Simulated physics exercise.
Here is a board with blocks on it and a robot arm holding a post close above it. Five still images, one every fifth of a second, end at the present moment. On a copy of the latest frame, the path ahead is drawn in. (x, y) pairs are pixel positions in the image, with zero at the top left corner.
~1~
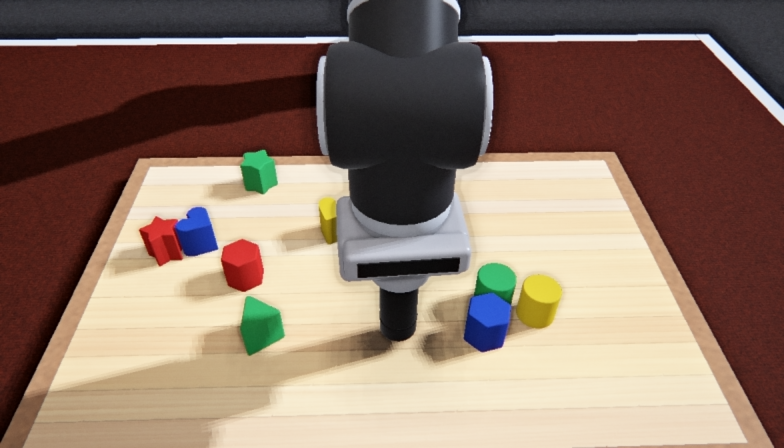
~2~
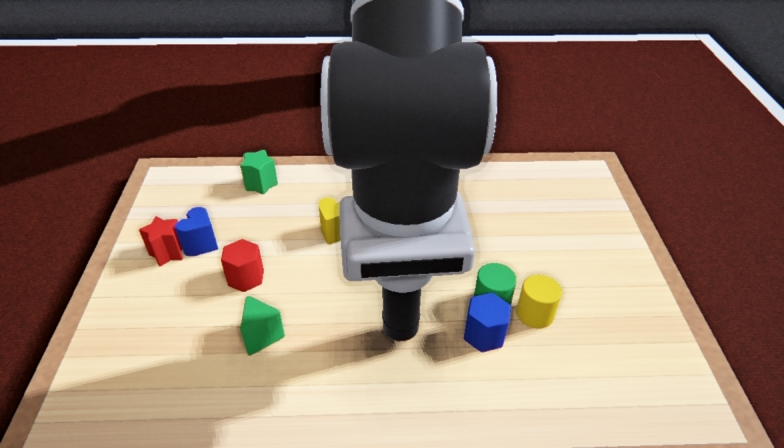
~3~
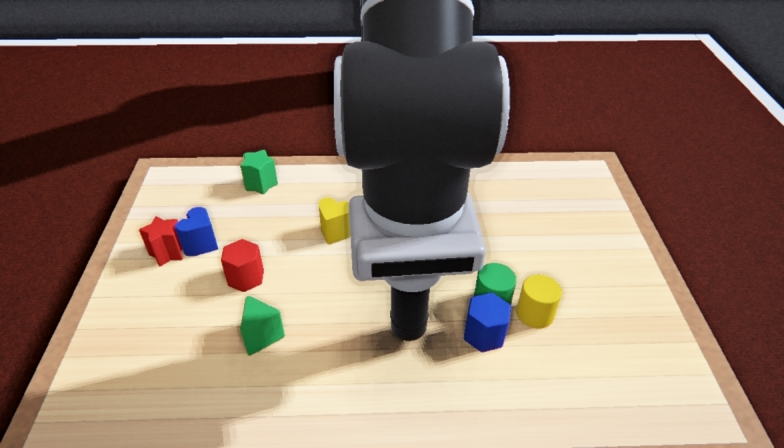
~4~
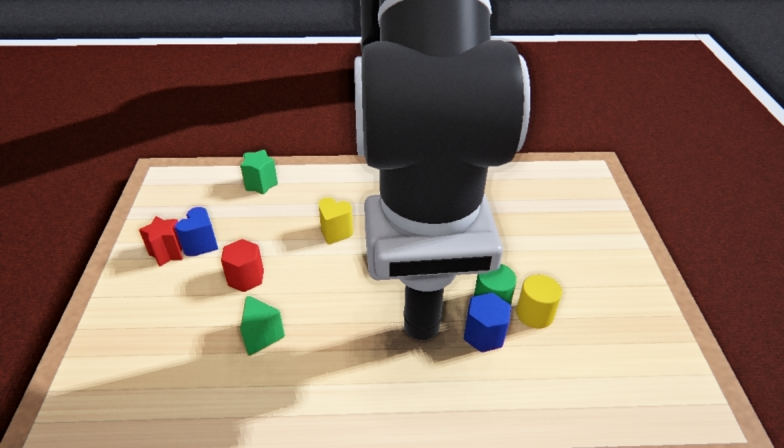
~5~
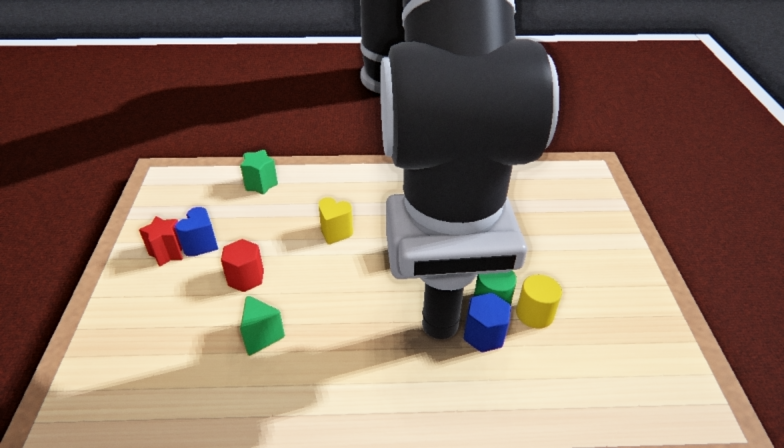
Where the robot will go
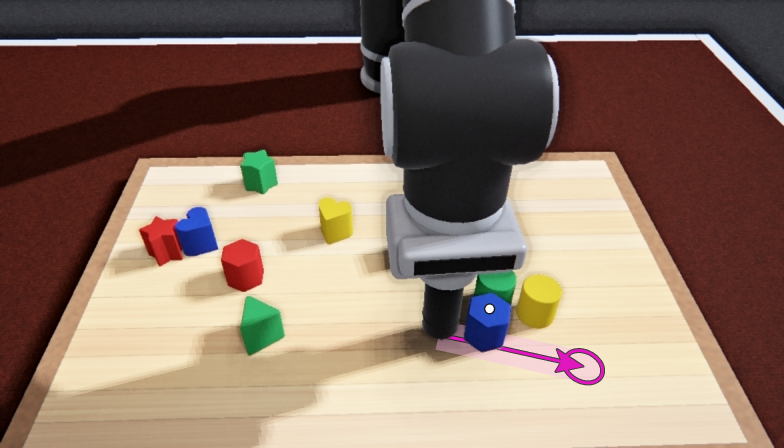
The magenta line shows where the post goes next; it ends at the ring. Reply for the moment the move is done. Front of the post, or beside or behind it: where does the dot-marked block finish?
Slid off.
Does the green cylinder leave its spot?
My answer is no.
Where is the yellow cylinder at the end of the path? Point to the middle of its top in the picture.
It will likely be found at (560, 273).
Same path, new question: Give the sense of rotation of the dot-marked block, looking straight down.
Against the clock.
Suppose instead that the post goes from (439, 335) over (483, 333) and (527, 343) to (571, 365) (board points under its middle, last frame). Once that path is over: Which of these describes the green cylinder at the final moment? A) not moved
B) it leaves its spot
A - not moved.
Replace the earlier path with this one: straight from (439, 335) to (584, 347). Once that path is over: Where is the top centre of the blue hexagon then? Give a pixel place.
The middle of its upper face will lie at (620, 302).
Path on the board, from (439, 335) directly to (583, 366); the dot is on the blue hexagon.
On the path given first. One third of the way, post (488, 336); blue hexagon (525, 308), turned 35° anticlockwise; yellow cylinder (549, 284).
Two thirds of the way, post (538, 347); blue hexagon (562, 304), turned 90° anticlockwise; yellow cylinder (560, 274).
At the end, post (587, 357); blue hexagon (575, 304), turned 125° anticlockwise; green cylinder in place; yellow cylinder (560, 273).
